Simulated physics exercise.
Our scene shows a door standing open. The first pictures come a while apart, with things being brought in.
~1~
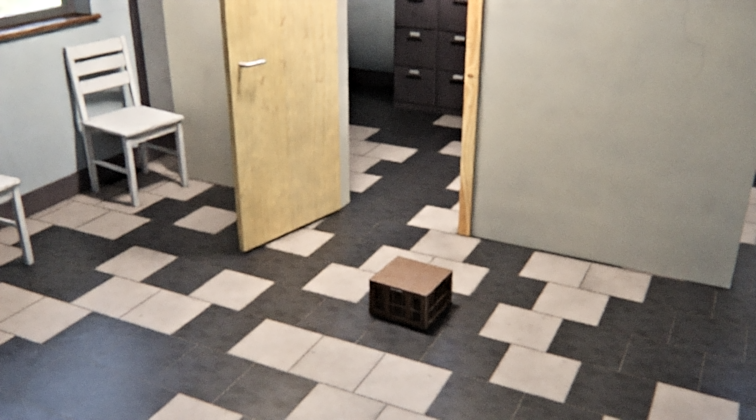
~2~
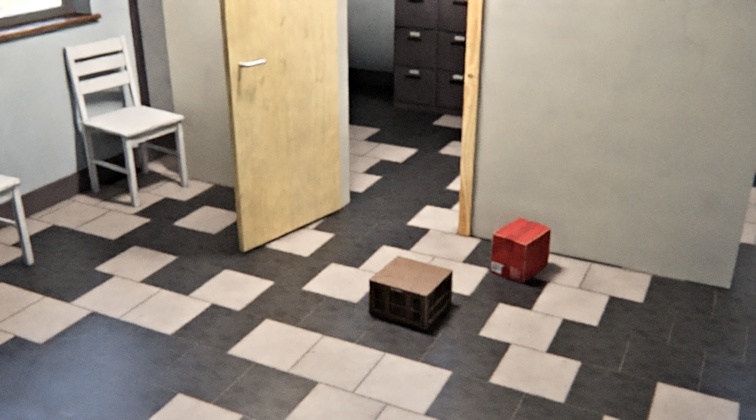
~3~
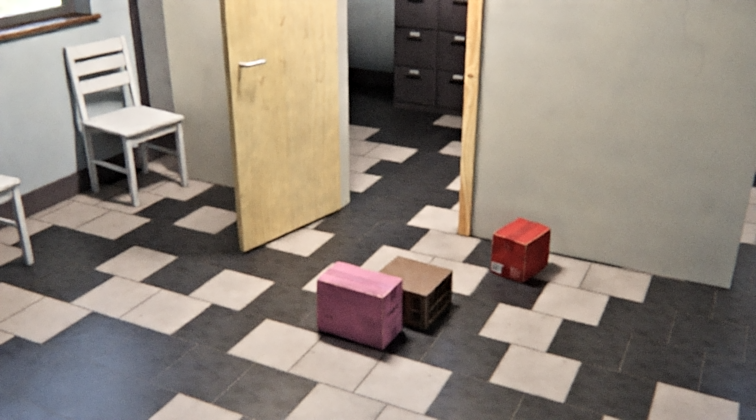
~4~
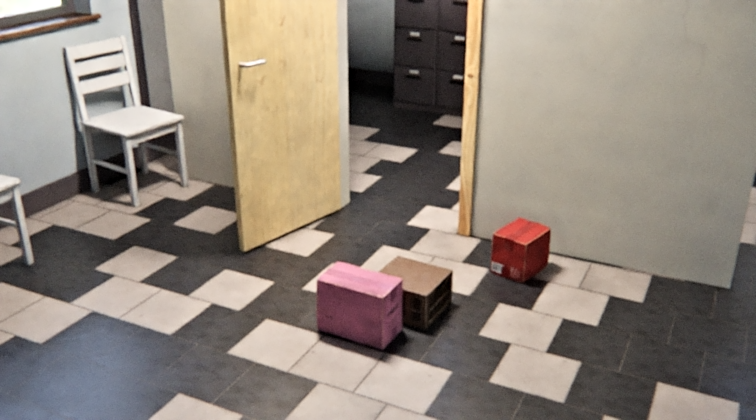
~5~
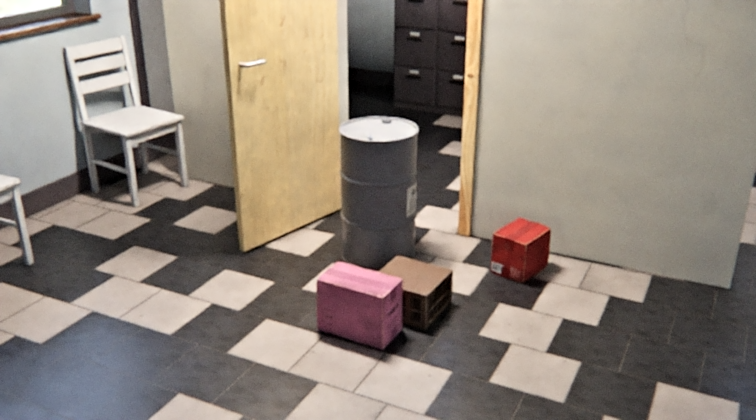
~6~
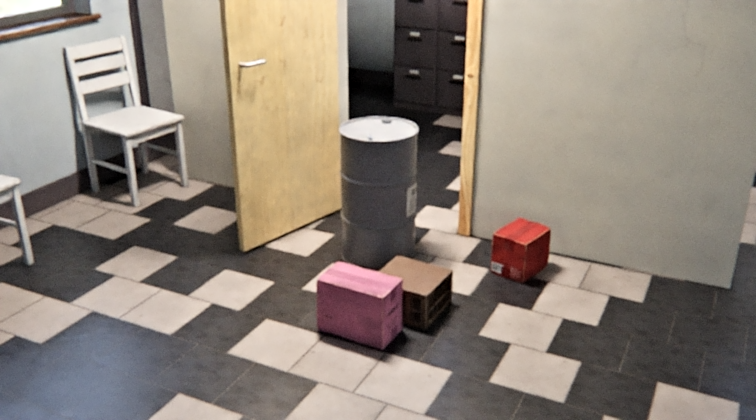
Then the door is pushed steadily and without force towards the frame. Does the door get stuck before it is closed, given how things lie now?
Yes: Sure enough, the door halts early here.
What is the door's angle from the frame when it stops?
Roughly 60 degrees open.
Then, 0.40 s on from there, door 95° open.
Then, 0.70 s on from there, door 78° open.
Then, 0.90 s on from there, door 65° open.
In the end, door 61° open; all 4 unmoved. At the end, from the last picture's camera, grey drum near (379, 193).
